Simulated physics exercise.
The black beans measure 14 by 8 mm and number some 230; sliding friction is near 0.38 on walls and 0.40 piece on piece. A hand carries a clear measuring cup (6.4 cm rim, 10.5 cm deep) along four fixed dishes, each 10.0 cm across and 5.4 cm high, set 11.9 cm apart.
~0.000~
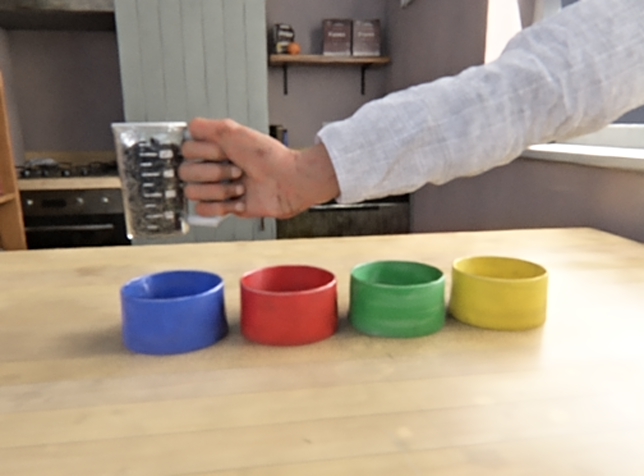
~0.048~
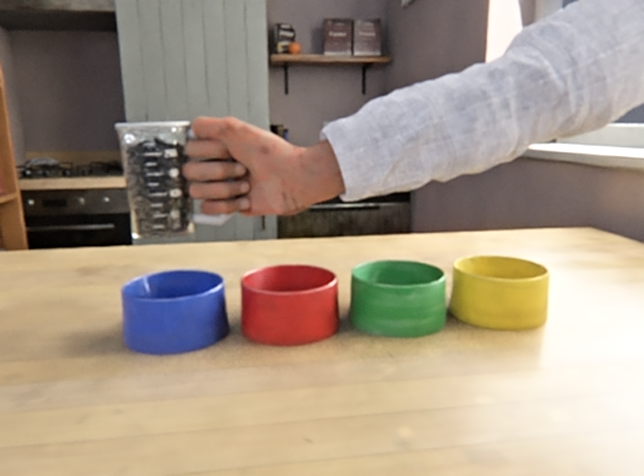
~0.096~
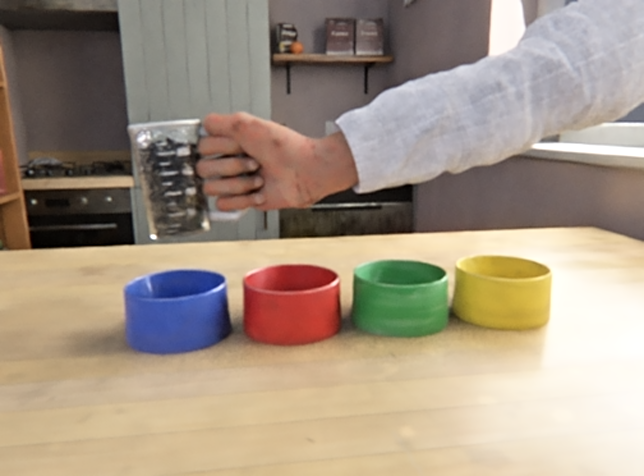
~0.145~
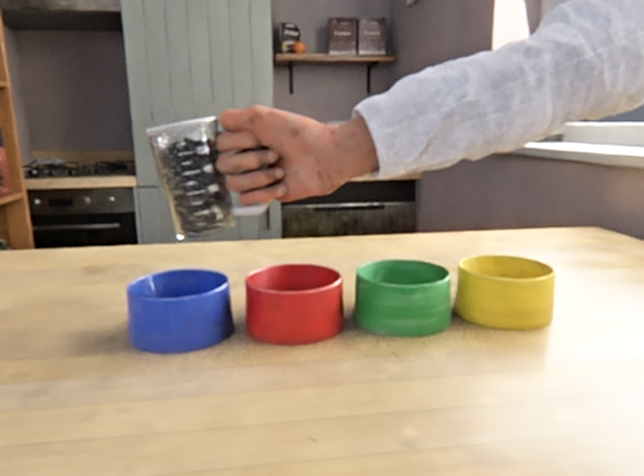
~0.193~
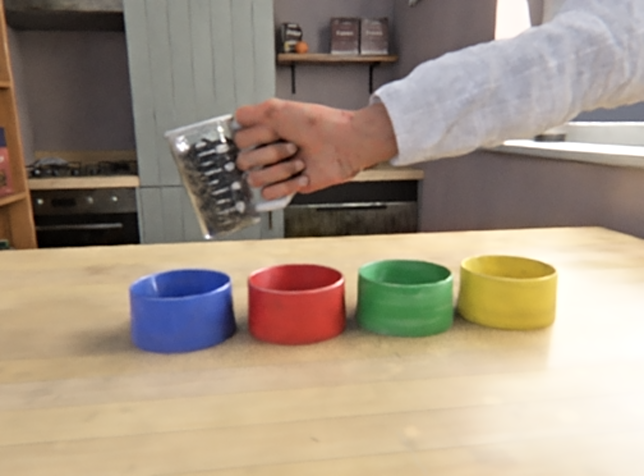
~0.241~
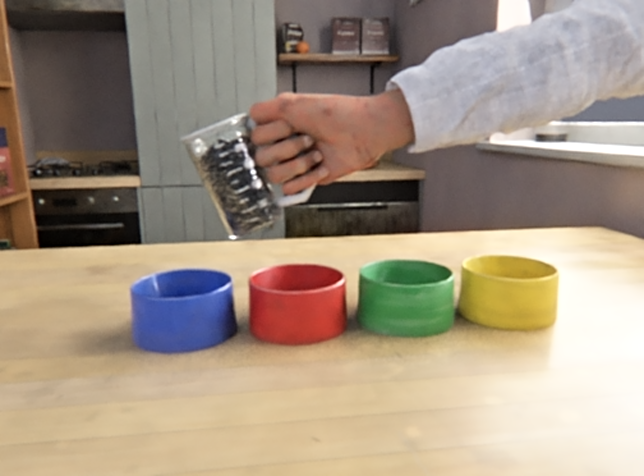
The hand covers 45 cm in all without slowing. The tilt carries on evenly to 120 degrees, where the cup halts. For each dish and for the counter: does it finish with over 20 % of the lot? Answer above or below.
Red below, blue below, green below, yellow above, counter below.
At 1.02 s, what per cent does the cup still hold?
About 85 per cent.
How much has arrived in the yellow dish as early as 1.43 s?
Near 60 per cent so far.
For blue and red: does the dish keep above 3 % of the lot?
Blue no, red no.
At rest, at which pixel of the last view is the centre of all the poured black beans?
Near (504, 296).
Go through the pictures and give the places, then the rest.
The first picture shows cup at (154, 180), tilt 0 degrees, lip at (115, 125), moved 0.0 cm; middle of the pieces at (156, 190); blue dish at (173, 284); red dish at (289, 278); green dish at (397, 273); yellow dish at (499, 267).
The second picture shows cup at (159, 180), tilt 1 degrees, lip at (119, 126), moved 0.4 cm; middle of the pieces at (161, 190).
The third picture shows cup at (173, 179), tilt 4 degrees, lip at (131, 128), moved 1.5 cm; middle of the pieces at (176, 189).
The fourth picture shows cup at (195, 178), tilt 10 degrees, lip at (149, 131), moved 3.3 cm; middle of the pieces at (198, 188).
The fifth picture shows cup at (216, 178), tilt 15 degrees, lip at (167, 135), moved 5.2 cm; middle of the pieces at (220, 187).
The sixth picture shows cup at (236, 177), tilt 21 degrees, lip at (184, 140), moved 7.0 cm; middle of the pieces at (241, 186); blue dish at (183, 283); red dish at (297, 277); green dish at (406, 272); yellow dish at (509, 267). Its pace works out near 115 degrees a second; the hand travels 39 cm a second.
After 0.71 s, tilt 74 degrees; cup holds 100 %.
Then, at 1.02 s, tilt 110 degrees; cup holds 85 %, green 5 %.
After 1.43 s, tilt 120 degrees; cup holds 30 %, green 5 %, yellow 60 %.
In the end, at 2.2 s, red 0 %, blue 0 %, green 5 %, yellow 90 %, counter 5 %.
